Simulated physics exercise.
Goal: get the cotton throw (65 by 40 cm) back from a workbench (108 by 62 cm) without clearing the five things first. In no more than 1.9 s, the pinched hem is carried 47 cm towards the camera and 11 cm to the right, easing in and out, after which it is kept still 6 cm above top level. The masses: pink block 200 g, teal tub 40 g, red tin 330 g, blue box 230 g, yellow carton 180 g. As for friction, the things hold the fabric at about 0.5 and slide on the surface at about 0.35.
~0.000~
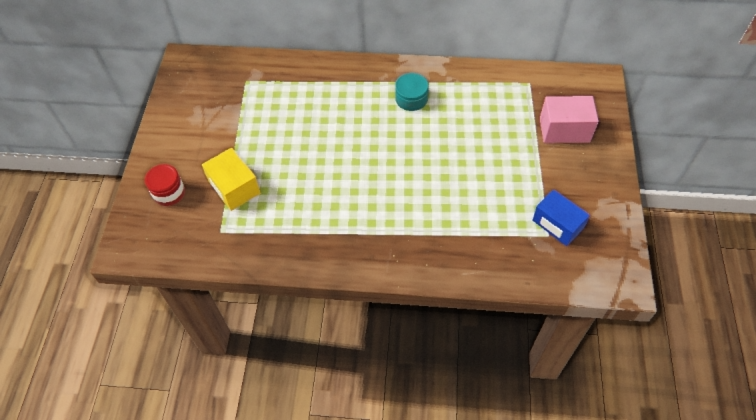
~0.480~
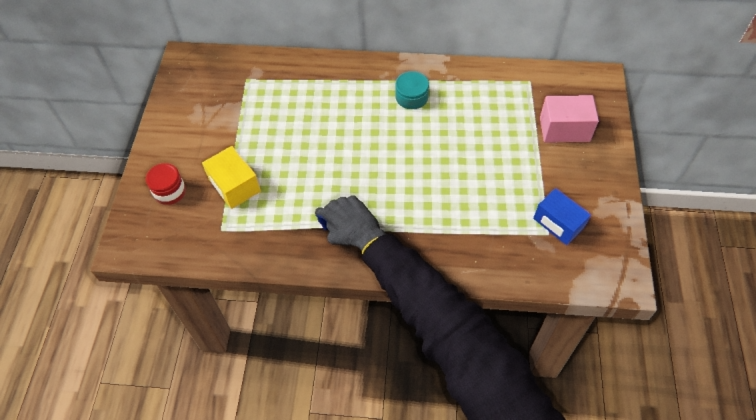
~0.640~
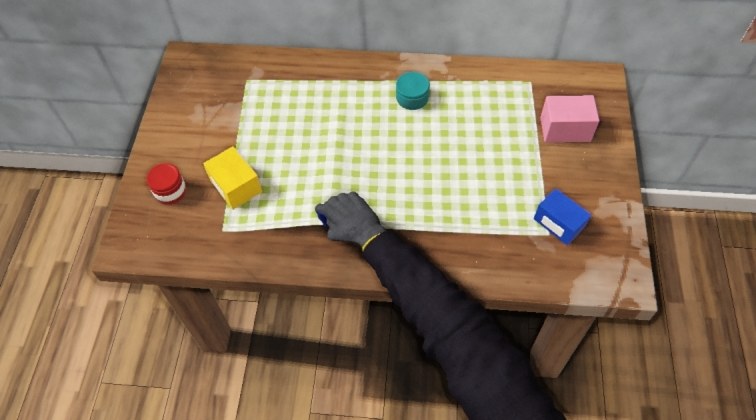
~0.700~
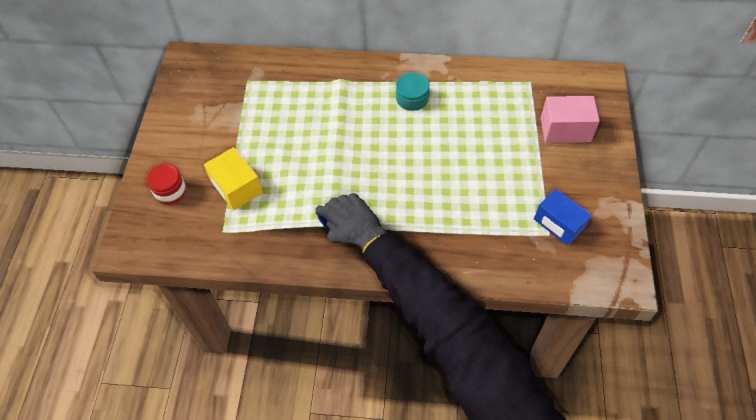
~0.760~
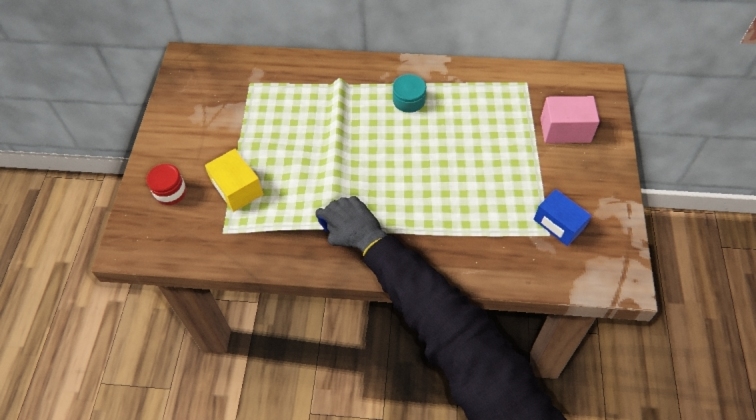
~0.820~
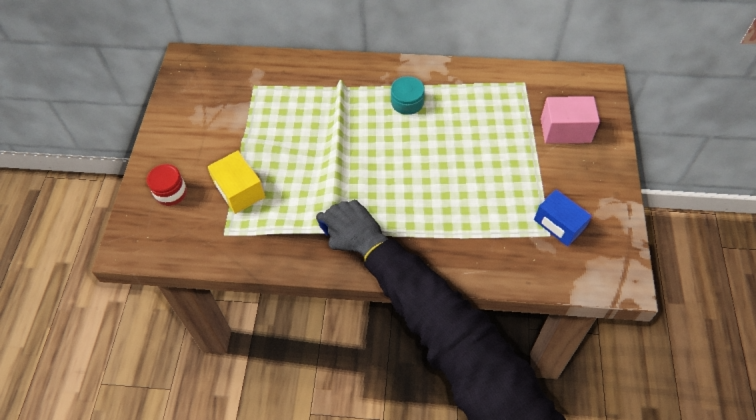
A gloved hand at the end of a dark sleeve pinches the front hem of a green-and-white checked cloth and draws it very slightly towards the camera, raising a narrow ridge. The yellow carton and teal tub shift slightly with the cloth, while the red tin at left and pink block and blue box at right barely move. The steady view looks down on a worn wooden table by a grey wall.
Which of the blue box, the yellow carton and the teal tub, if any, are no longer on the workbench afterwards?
Outcome: Blue box: On; yellow carton: Off; teal tub: Off.
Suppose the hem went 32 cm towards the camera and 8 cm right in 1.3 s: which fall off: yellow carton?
In that case the yellow carton is lost over the edge.
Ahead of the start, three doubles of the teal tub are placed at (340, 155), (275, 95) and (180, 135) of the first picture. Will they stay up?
Going through the three spots as listed: Ends up off the top, ends up off the top and holds its spot.
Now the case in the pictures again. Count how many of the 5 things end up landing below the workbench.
Tally: 2.
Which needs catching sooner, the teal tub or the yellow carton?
First: Yellow.
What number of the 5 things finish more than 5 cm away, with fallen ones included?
The total comes out at 3.
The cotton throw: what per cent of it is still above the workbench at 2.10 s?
I'd estimate close to 30 per cent.
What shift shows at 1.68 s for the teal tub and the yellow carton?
Teal tub: 30 cm; yellow carton: 25 cm.
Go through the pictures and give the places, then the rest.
The first picture shows blue box (563, 210); yellow carton (228, 170); teal tub (412, 85); cotton throw corners (221, 233) (246, 82) (530, 84).
The second picture shows cotton throw corners (221, 231) (246, 80); grip (329, 228).
The third picture shows cotton throw corners (223, 231) (247, 81); grip (329, 225).
The fourth picture shows cotton throw corners (223, 232) (248, 82); grip (329, 226).
The fifth picture shows teal tub (410, 86); cotton throw corners (223, 234) (250, 84); grip (329, 229).
The sixth picture shows blue box (565, 210); yellow carton (234, 174); teal tub (408, 88); cotton throw corners (224, 235) (254, 86) (525, 83); grip (330, 233).
At 1.2 s, 100 % of the cotton throw is still over the top; teal tub 13 cm off its start, yellow carton 10 cm off its start.
At 1.7 s, 75 % of the cotton throw is still over the top; teal tub 29 cm off its start, yellow carton 27 cm off its start, blue box 5 cm off its start.
At 2.1 s, 30 % of the cotton throw is still over the top; yellow carton over the edge, teal tub 44 cm off its start at (342, 254), blue box 6 cm off its start at (558, 237).
At 2.5 s, 5 % of the cotton throw is still over the top; teal tub over the edge, yellow carton over the edge, blue box 6 cm off its start.
At 4.1 s, 0 % of the cotton throw is still over the top; teal tub over the edge, yellow carton over the edge, blue box 6 cm off its start at (558, 237).
